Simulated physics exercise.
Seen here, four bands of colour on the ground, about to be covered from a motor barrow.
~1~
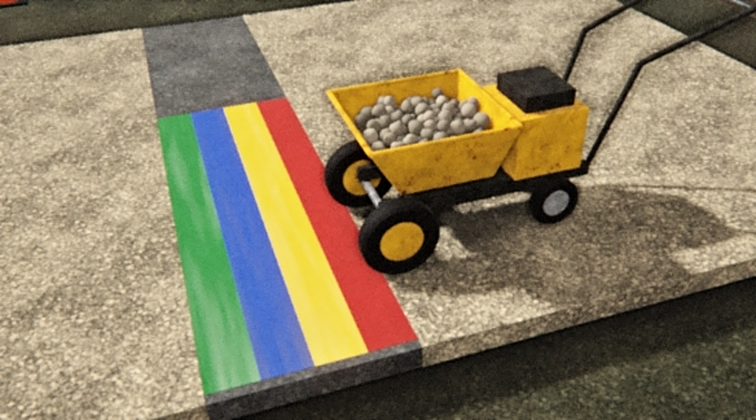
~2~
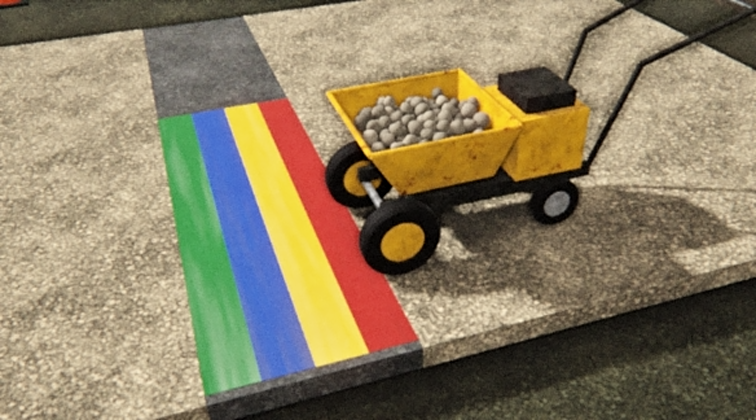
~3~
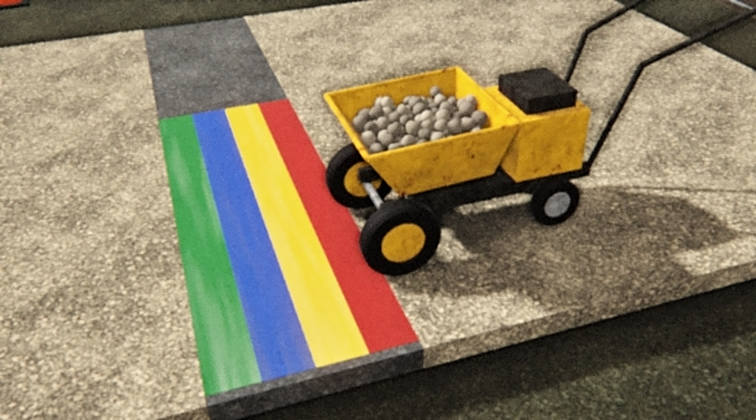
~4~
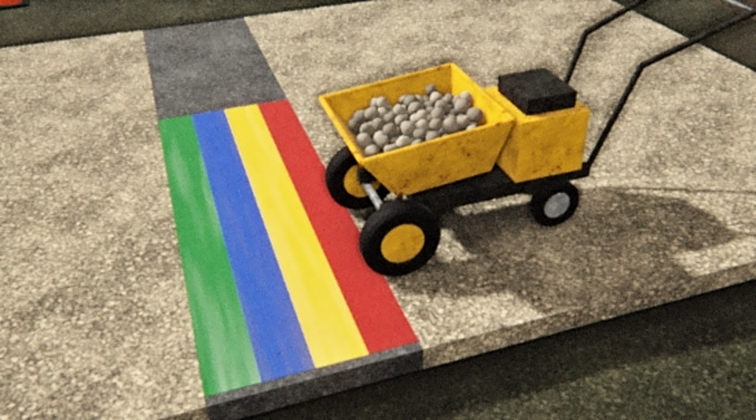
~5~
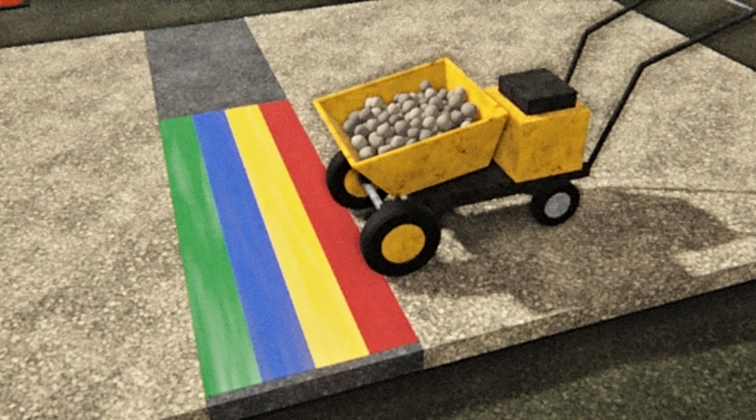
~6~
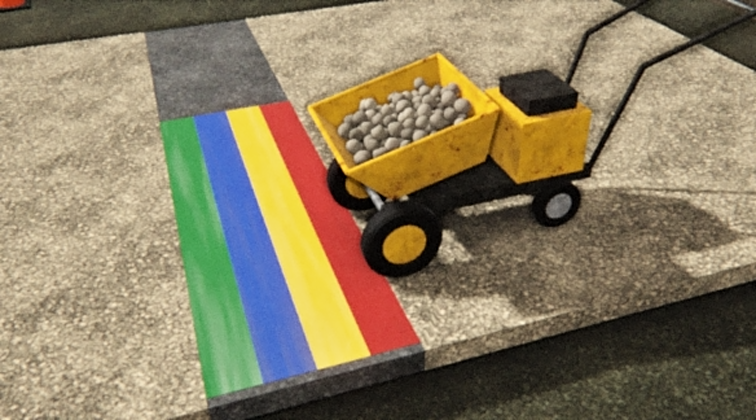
The clip shows a yellow motor barrow loaded with rounded grey pebbles beside green, blue, yellow and red strips on the ground; its skip, level at first, tilts slightly forward to the left while the wheels stay in place.
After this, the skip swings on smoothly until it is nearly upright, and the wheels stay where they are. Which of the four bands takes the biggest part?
The heap favours the blue strip.
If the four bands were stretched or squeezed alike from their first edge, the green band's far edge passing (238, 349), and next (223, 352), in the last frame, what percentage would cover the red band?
Near 0 % and 0 %.
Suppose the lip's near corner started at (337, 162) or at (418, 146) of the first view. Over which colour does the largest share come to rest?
The first try: The green strip. The second: The yellow strip.
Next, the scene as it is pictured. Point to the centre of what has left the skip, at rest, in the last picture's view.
Near (242, 262).
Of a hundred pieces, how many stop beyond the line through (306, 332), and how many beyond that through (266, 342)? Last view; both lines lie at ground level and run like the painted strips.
The first gives 90 %, the second 50 %.
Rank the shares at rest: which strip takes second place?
It is the strip in green.
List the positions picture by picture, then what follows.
The first frame shows lip of the skip (371, 155), level; top of the load (417, 129), river pebbles; red strip (374, 306); yellow strip (325, 318); blue strip (275, 330); green strip (223, 343).
The second frame shows lip of the skip (371, 157), level; top of the load (422, 122).
The third frame shows lip of the skip (368, 159), tipped barely; top of the load (420, 121).
The fourth frame shows lip of the skip (362, 162), tipped a little; top of the load (444, 122).
The fifth frame shows lip of the skip (355, 167), tipped a little; top of the load (439, 119).
The sixth frame shows lip of the skip (348, 173), tipped a little; top of the load (433, 117); red strip (376, 309); yellow strip (328, 321); blue strip (278, 334); green strip (225, 346).
Just after the last frame, skip tipped steeply; every one in the skip.
A moment on, skip tipped right over; the larger part in the skip; about a tenth over the blue strip; just a few over the green strip; just a few falling.
Further on, skip tipped right over; roughly a quarter in the skip; just a few over the yellow strip; roughly a third over the blue strip; roughly a quarter over the green strip; about a tenth off the paint.
When it is over, skip tipped right over; just a few in the skip; just a few over the red strip; about a tenth over the yellow strip; roughly half over the blue strip; roughly a quarter over the green strip; about a tenth off the paint.
